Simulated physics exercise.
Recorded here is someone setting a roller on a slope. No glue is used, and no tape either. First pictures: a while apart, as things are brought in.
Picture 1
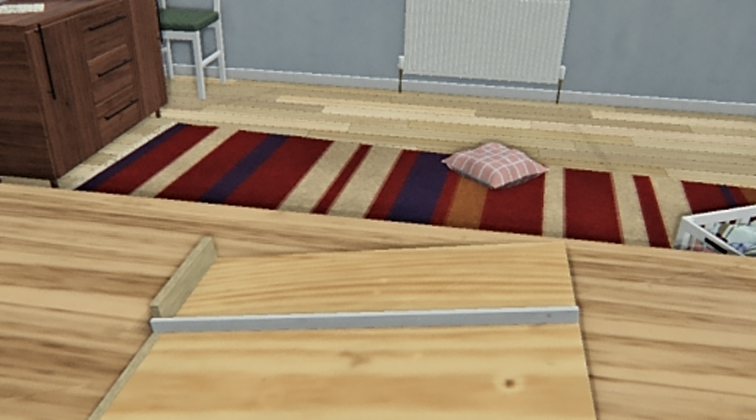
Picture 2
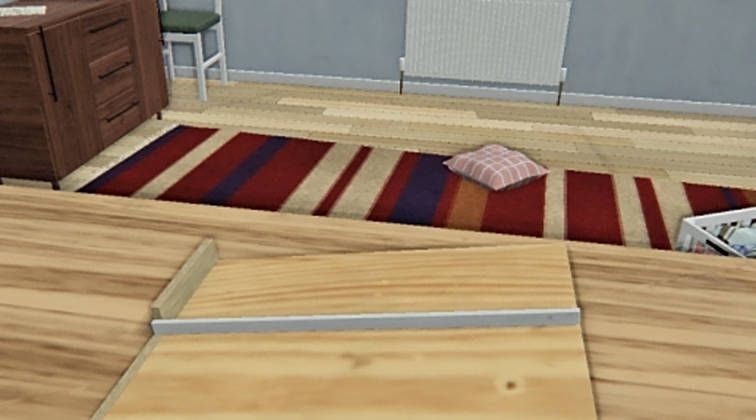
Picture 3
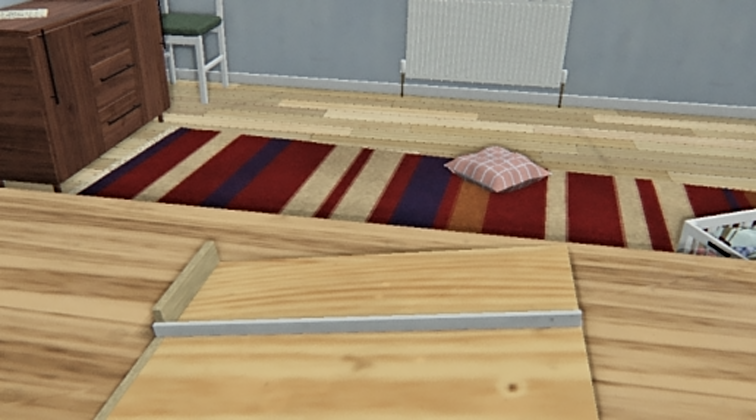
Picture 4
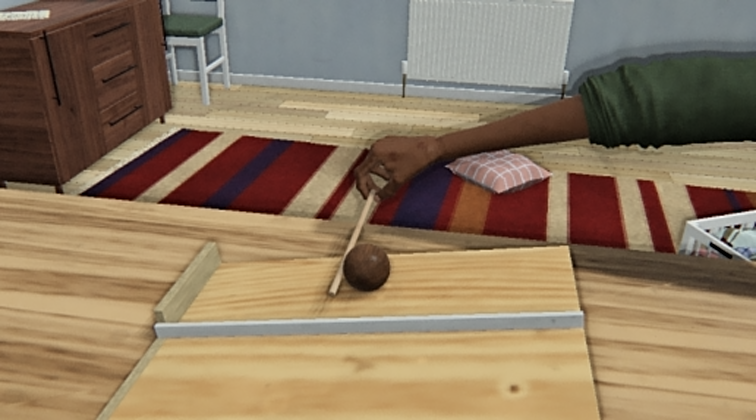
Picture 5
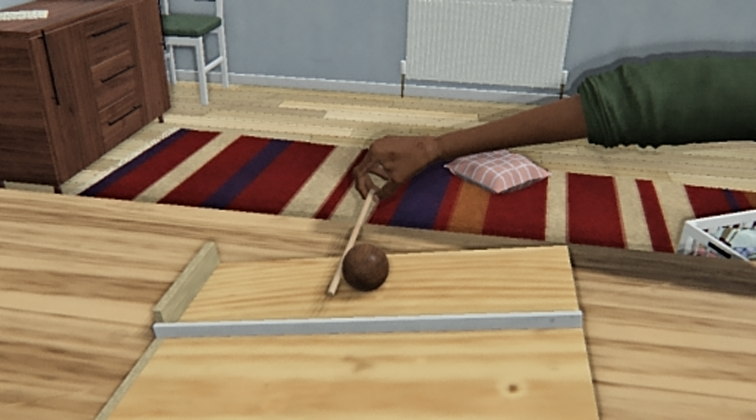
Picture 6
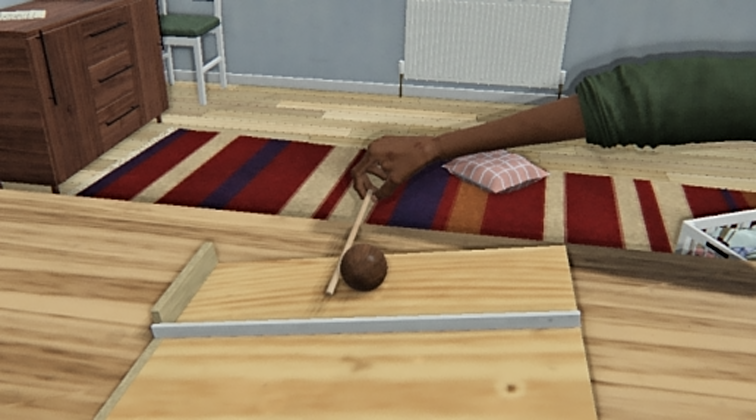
Living room tabletop with an empty wooden board, then a hand holding a stick against a brown ball on it, barely moving.
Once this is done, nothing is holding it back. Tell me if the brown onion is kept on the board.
Yes, it is kept on.
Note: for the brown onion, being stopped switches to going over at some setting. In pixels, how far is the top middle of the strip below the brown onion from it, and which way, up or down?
Roughly 12 pixels, downward.
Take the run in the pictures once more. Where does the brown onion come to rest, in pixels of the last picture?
Resting spot: Approximately (210, 276).
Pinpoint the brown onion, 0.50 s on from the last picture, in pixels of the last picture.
It should be close to (282, 272).
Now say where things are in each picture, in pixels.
Board (351, 318), in the first picture.
Board (352, 320), in the second picture.
Board (353, 322), in the third picture.
Held back by the stick; brown onion (367, 268); board (355, 323), in the fourth picture.
Held back by the stick; brown onion (366, 268); board (353, 323), in the fifth picture.
Held back by the stick; brown onion (364, 268); board (352, 323), in the sixth picture.
Then, 0.28 s later than the last frame, brown onion rolling on the board near (341, 269).
Then, 0.50 s later than the last frame, brown onion rolling on the board near (282, 272).
Then, 0.64 s later than the last frame, brown onion rolling on the board near (227, 275).
When it is over, the brown onion gets caught, near (210, 276).
